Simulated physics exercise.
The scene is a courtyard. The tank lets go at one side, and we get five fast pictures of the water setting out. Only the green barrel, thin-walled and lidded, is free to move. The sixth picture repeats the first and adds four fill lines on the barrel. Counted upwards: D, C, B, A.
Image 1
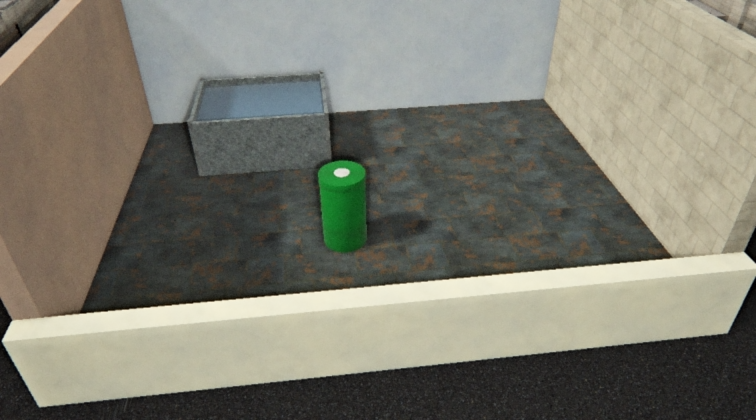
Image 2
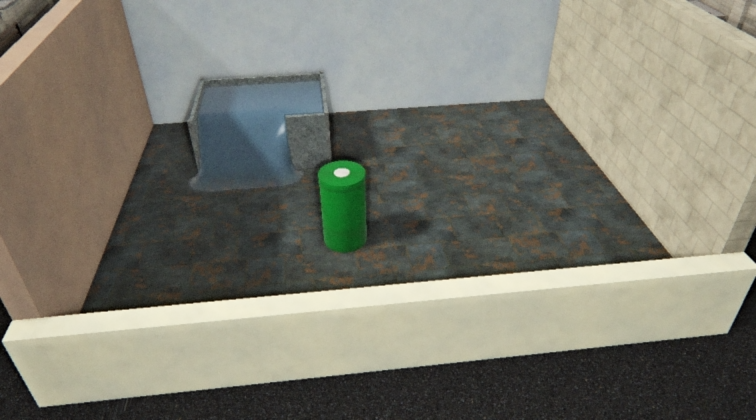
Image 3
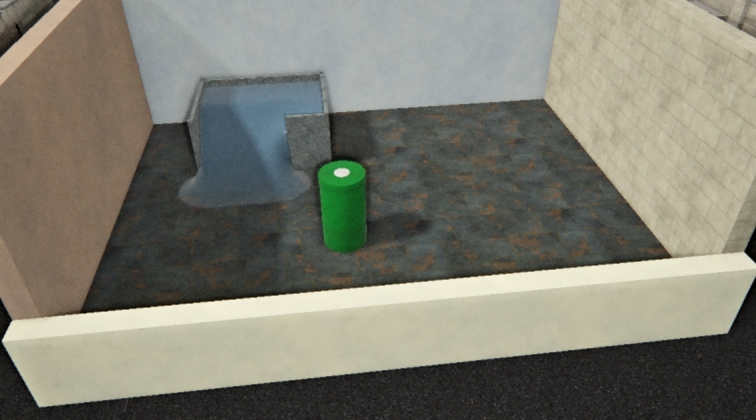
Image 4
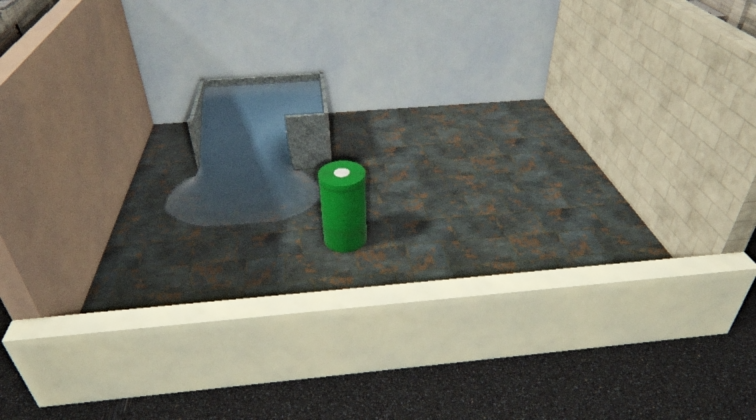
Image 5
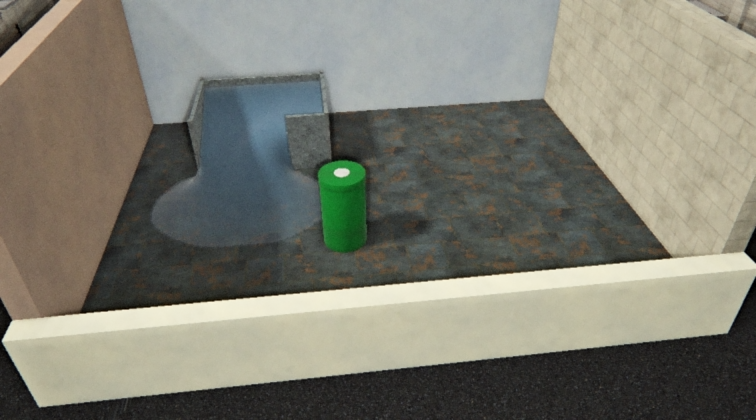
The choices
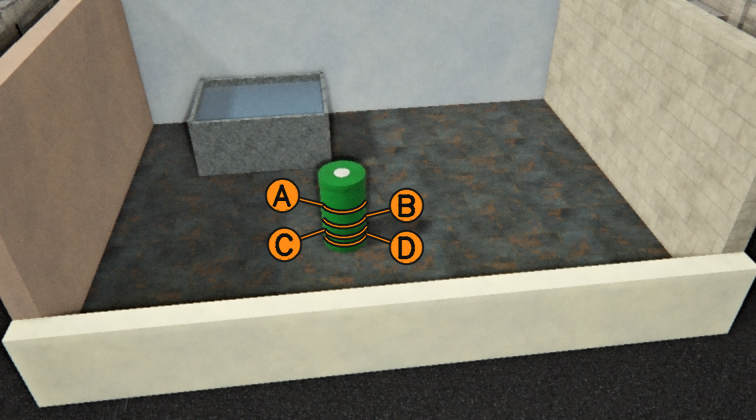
In a walled courtyard, water pours from a stone tank and spreads beside a still green barrel.
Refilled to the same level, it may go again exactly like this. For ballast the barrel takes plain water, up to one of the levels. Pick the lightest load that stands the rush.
The limit is C.
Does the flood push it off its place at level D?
Yes, it does.
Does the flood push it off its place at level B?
No.
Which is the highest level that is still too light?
The answer is D.
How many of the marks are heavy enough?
Three of the four.
On the marked copy, A at (345, 212); B at (346, 226); C at (346, 237); D at (347, 244); from the bottom up D, C, B, A.
With A, it does not move.
With B, it does not move.
With C, it does not move.
With D, it is pushed about its own width away.
